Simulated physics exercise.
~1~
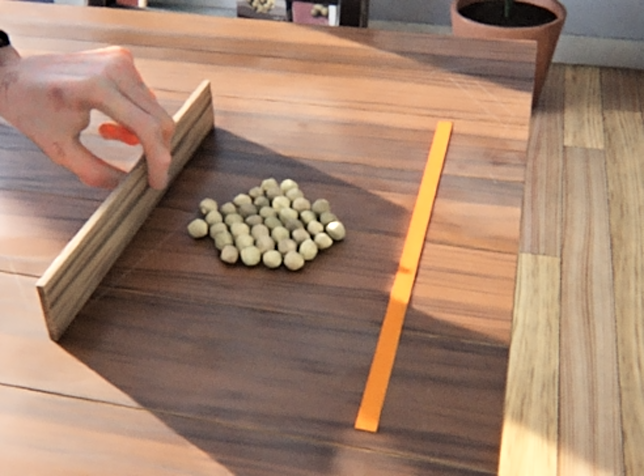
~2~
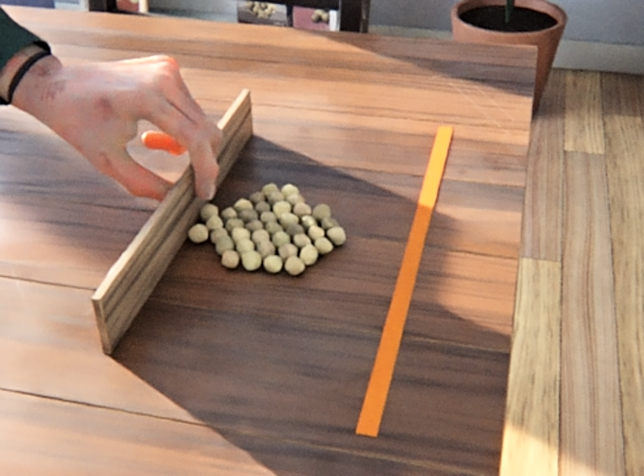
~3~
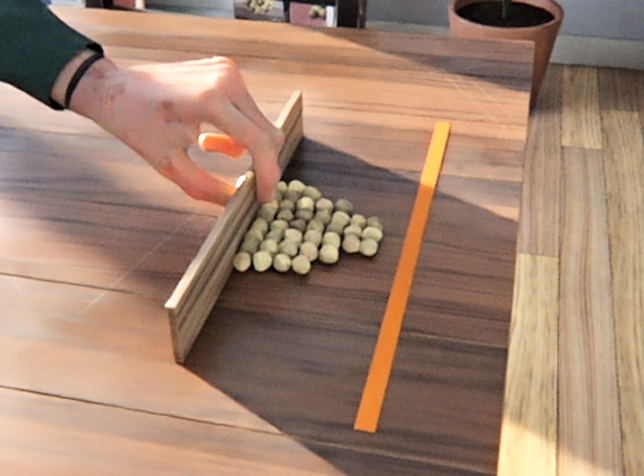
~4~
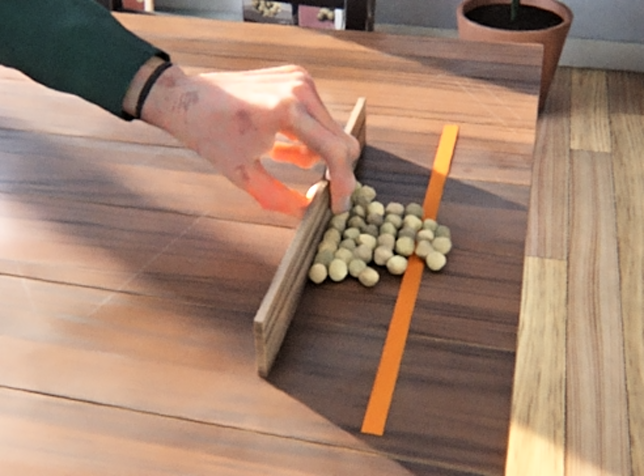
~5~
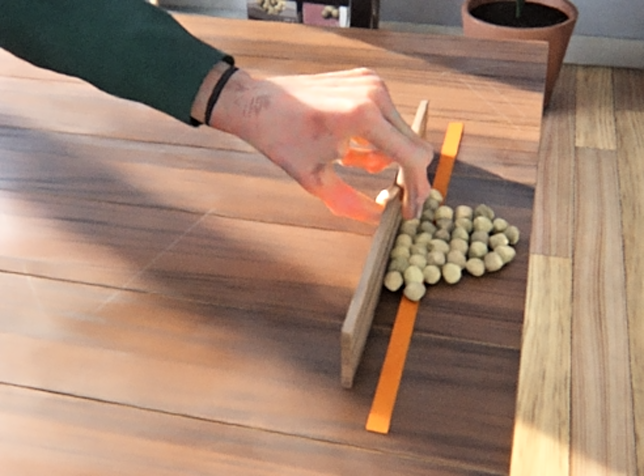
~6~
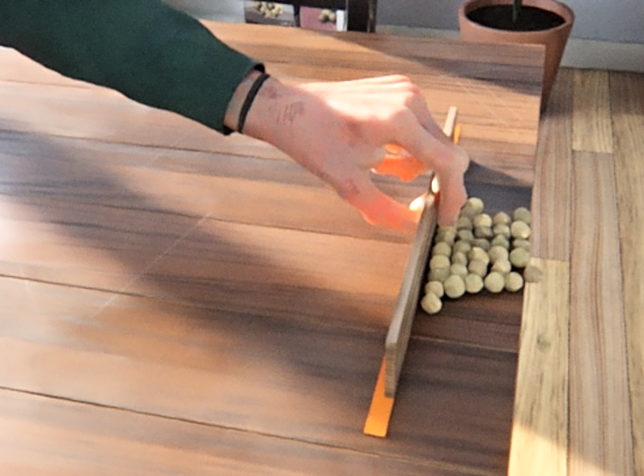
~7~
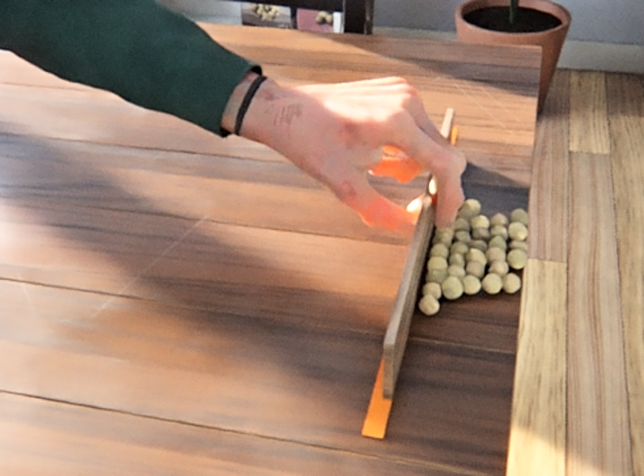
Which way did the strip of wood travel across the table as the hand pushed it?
The strip of wood travelled to the right, staying upright as it went.
